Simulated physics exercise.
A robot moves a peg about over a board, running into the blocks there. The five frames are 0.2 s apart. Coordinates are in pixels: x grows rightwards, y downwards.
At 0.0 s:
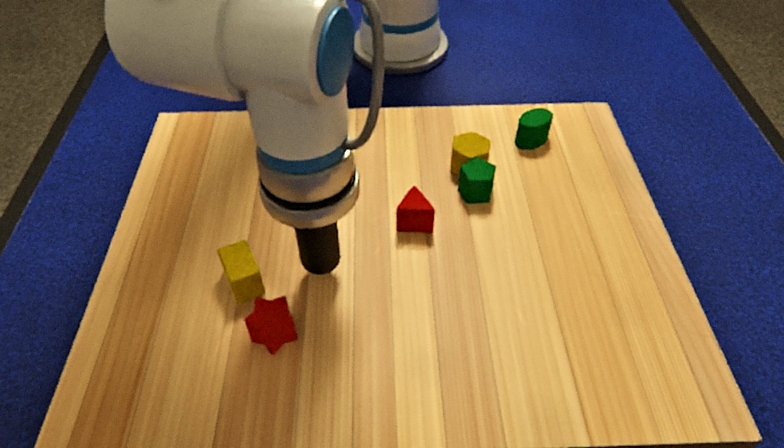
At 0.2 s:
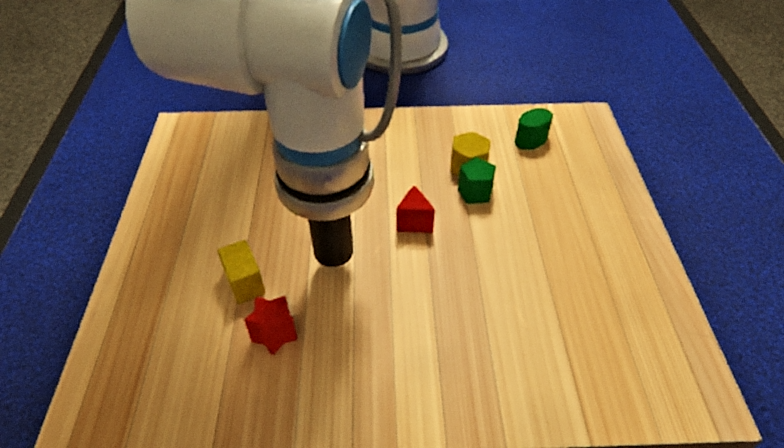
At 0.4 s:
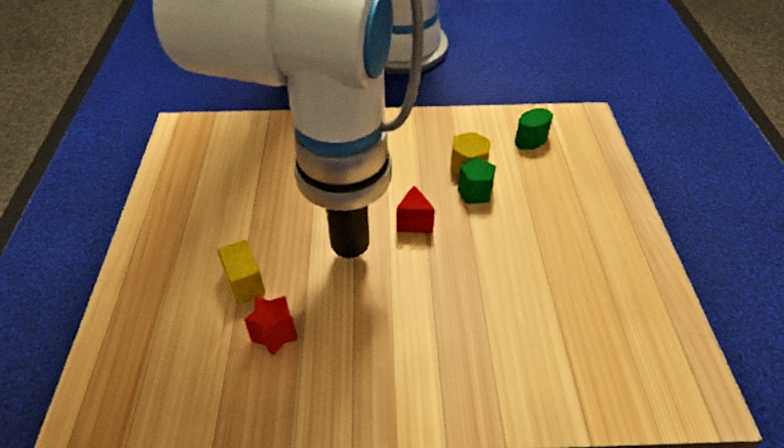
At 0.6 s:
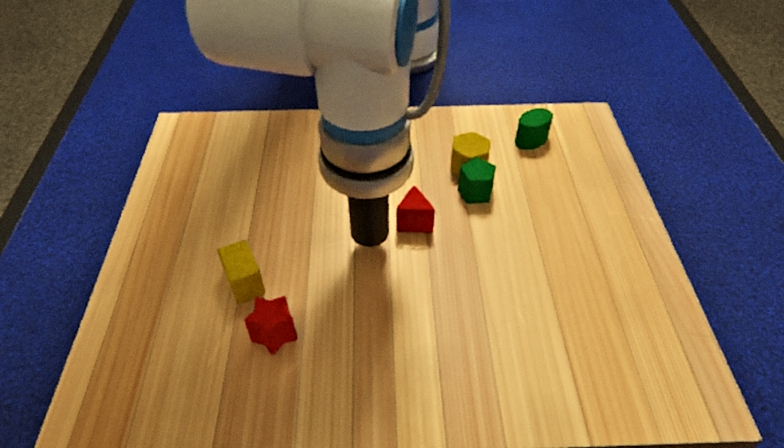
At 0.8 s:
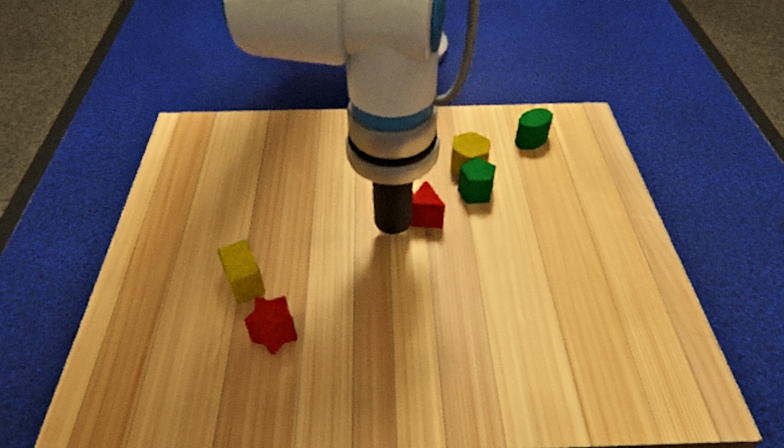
A robot arm with a dark peg moves right and slightly away across a wooden board, leaving a yellow block and a red star-shaped block behind on the left. The peg reaches the red triangular block and pushes it slightly right, while the yellow and green blocks beyond it stay still.
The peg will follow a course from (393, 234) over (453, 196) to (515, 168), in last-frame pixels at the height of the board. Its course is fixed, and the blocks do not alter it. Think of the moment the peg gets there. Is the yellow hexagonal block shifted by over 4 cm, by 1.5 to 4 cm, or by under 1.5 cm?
The displacement of the yellow hexagonal block is 1.5-4 cm.
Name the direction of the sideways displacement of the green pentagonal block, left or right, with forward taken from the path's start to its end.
It's set to shift right.
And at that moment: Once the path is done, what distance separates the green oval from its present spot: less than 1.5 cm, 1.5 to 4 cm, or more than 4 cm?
The smallest band: Under 1.5 cm.
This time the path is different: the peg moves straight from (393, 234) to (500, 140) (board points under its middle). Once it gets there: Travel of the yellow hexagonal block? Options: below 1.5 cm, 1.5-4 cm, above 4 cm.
The displacement of the yellow hexagonal block is above 4 cm.
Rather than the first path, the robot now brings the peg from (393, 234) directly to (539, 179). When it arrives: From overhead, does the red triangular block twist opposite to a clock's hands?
I'd say yes.
On the path given first. One third of the way, peg at (434, 195); red triangular block at (462, 175), turned 60° clockwise; green pentagonal block at (494, 164).
Two thirds of the way, peg at (476, 173); red triangular block at (506, 155), turned 45° clockwise; yellow hexagonal block at (476, 138), turned 25° anticlockwise; green pentagonal block at (536, 149), turned 40° clockwise.
At the end, peg at (518, 155); red triangular block at (540, 134), turned 50° clockwise; yellow hexagonal block at (482, 131), turned 65° anticlockwise; green pentagonal block at (565, 143), turned 115° clockwise; green oval in place.
